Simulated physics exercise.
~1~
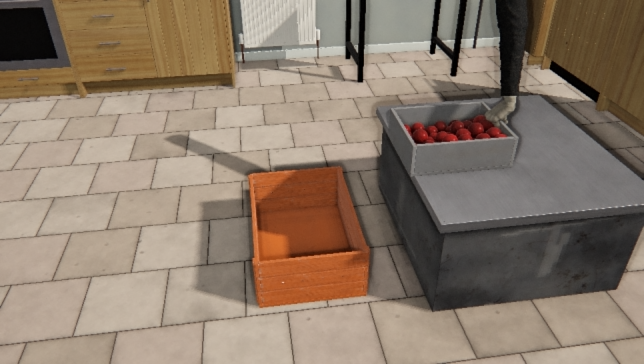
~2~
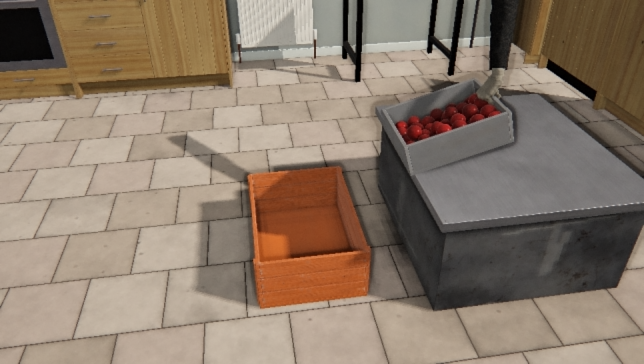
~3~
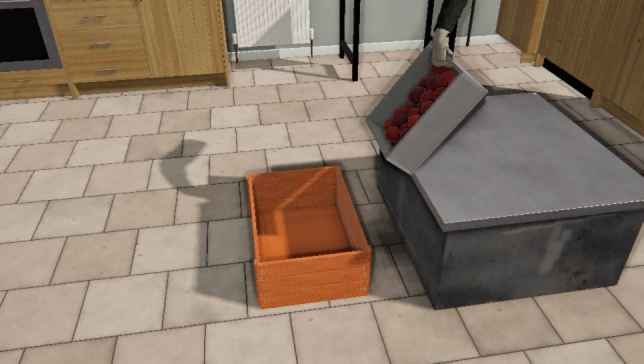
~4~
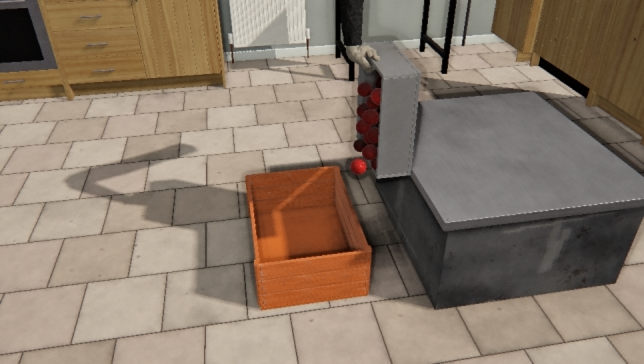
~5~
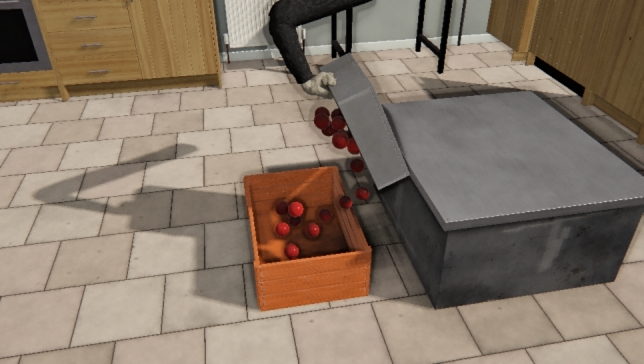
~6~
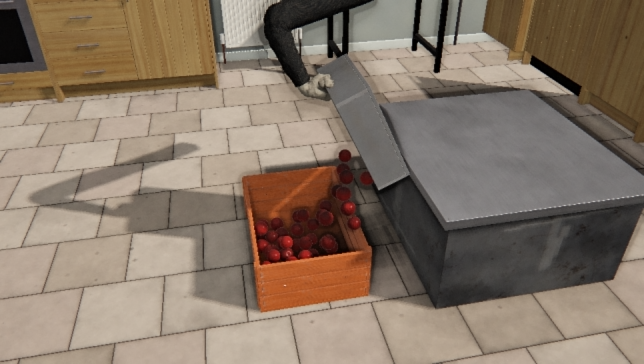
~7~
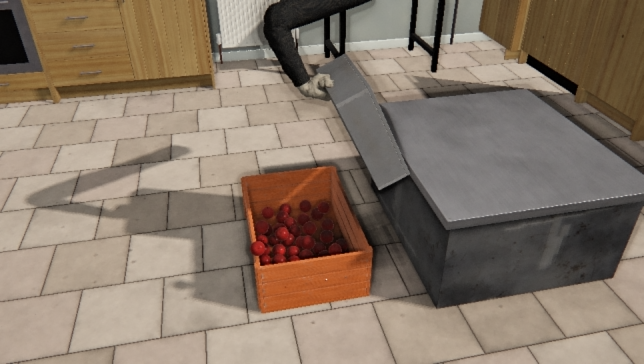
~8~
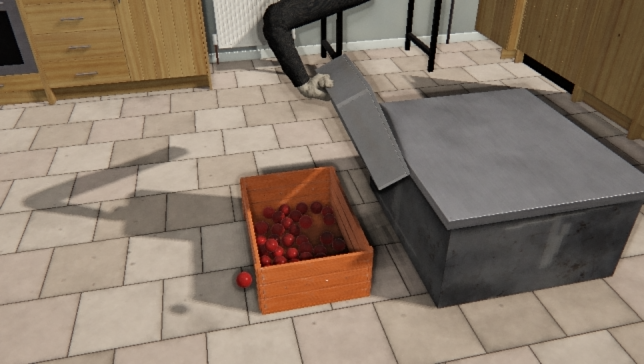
Grey box of red apples tipping over a bench edge by hand, spilling them into an orange tub, one ending on the floor.
